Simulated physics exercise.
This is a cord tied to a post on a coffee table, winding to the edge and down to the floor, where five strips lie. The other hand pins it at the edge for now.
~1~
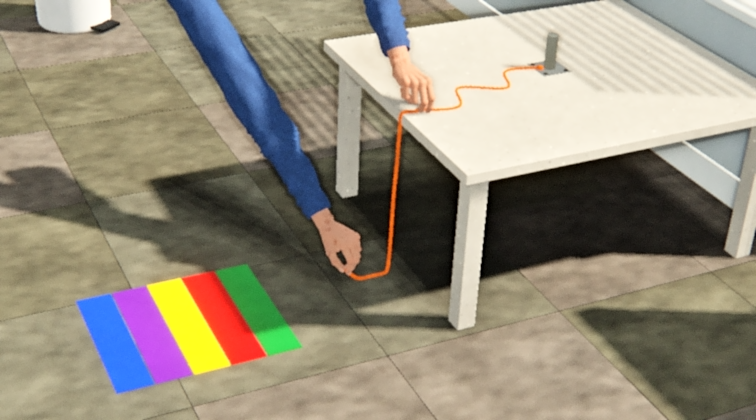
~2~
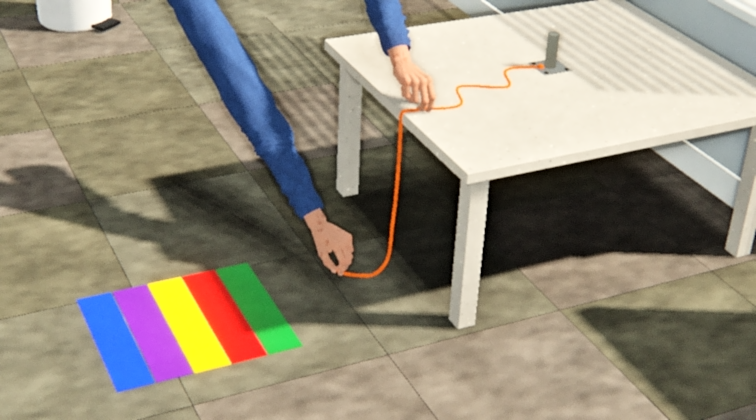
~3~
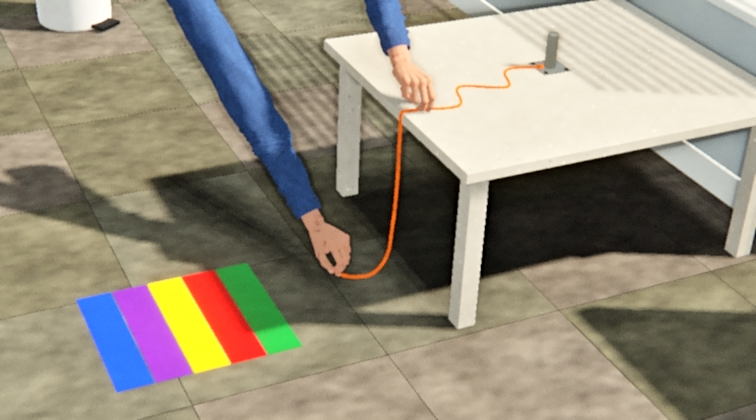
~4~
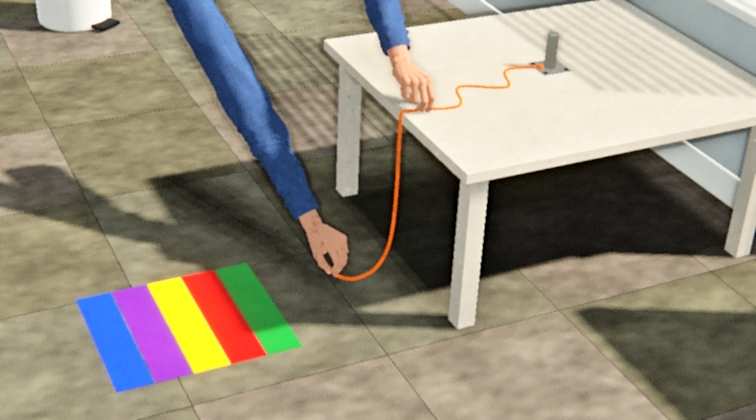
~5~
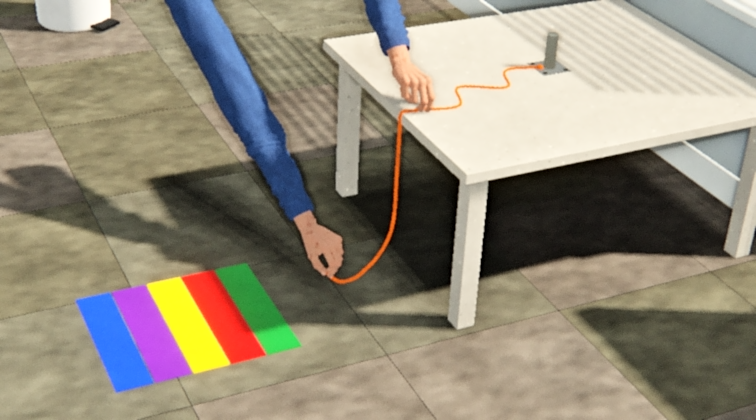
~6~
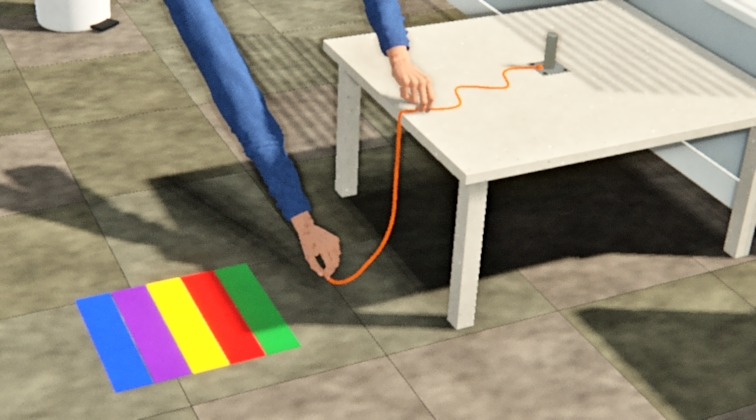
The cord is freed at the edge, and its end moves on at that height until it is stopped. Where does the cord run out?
The end stops over the yellow strip.
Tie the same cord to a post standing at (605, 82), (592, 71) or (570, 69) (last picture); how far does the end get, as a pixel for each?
Near (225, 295), (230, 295) and (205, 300).
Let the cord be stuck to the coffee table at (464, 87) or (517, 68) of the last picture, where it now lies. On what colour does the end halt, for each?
In that order: Red; yellow.
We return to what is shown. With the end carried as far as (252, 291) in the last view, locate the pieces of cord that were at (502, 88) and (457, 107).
They go to (476, 87) and to (404, 106).
Soon after, end near (252, 291); over green.
Then, end near (207, 301); over red.
At full stretch, end near (180, 307); over yellow. It gets as far as the yellow strip.
